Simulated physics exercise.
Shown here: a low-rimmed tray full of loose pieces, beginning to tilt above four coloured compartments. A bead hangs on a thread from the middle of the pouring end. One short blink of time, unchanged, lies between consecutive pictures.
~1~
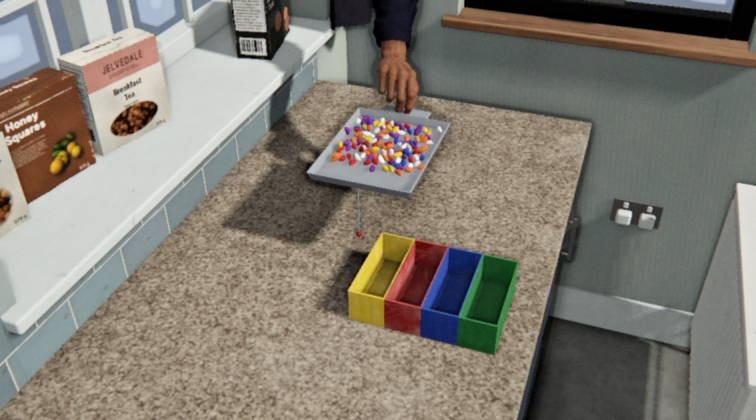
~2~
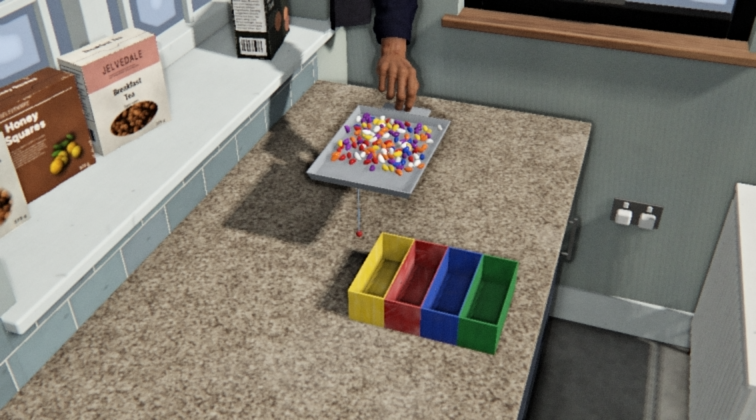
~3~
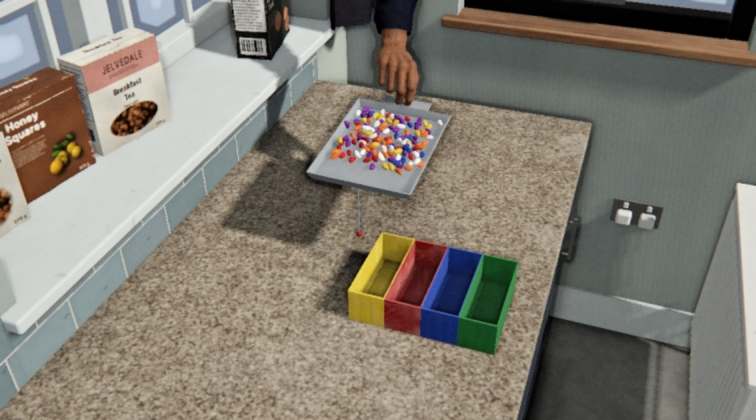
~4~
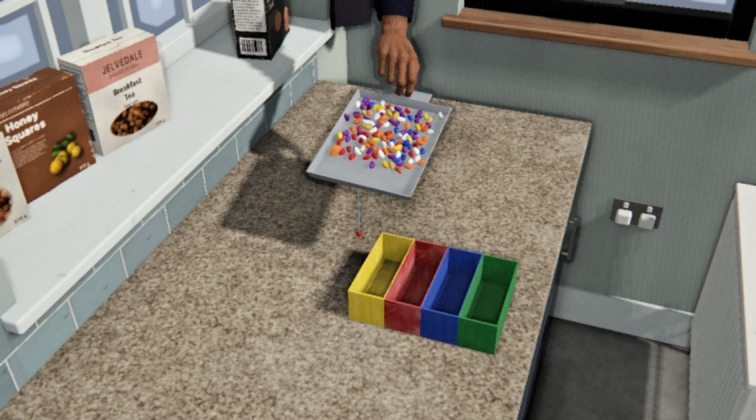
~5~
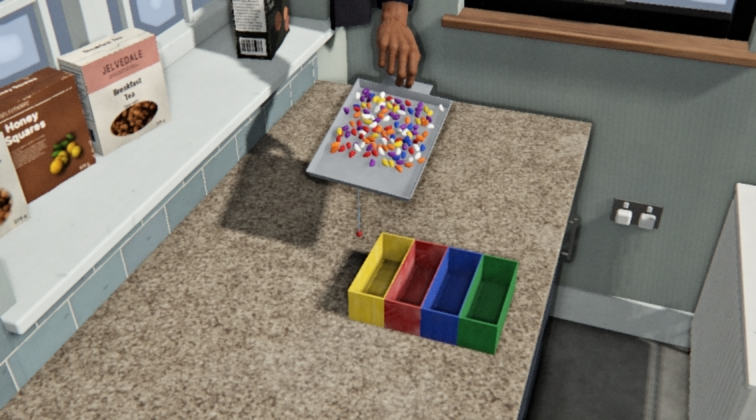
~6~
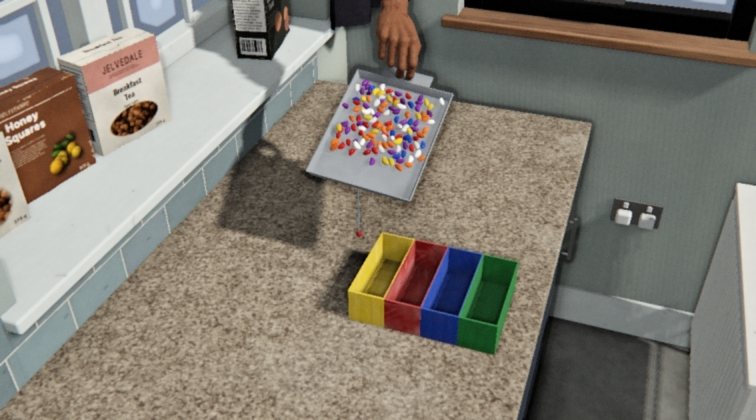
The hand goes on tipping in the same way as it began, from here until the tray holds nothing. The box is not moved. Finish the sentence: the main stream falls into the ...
... Yellow cell.
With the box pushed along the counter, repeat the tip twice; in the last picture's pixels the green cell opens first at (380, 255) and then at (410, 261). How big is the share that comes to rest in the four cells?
First 60 %, then 100 %.
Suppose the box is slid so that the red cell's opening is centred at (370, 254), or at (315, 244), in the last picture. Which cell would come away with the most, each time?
The cell in blue, then the green cell.
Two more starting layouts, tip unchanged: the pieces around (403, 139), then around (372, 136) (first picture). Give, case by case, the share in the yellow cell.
Respectively 50 and 50 in a hundred.
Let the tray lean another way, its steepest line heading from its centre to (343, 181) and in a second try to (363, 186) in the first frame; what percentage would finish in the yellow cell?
Roughly 0 percent first and 30 percent second.
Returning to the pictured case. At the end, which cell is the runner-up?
Second: That red cell.
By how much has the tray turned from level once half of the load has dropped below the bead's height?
About 95 degrees.
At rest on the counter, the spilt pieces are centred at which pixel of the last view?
Estimated middle: Around (335, 296).
Soon, tray tipped steeply; most on the tray; a small part in the red cell; a stray few in the yellow cell; a small part falling or outside the box.
A while on, tray tipped past a quarter turn; a stray few on the tray; about a third in the yellow cell; about a quarter in the red cell; about a third falling or outside the box.
Towards the end, tray tipped past a quarter turn; about half in the yellow cell; about a quarter in the red cell; about a quarter falling or outside the box.
Finally, tray tipped past a quarter turn; about half in the yellow cell; about a quarter in the red cell; none in the green cell; none in the blue cell; about a quarter outside the box.
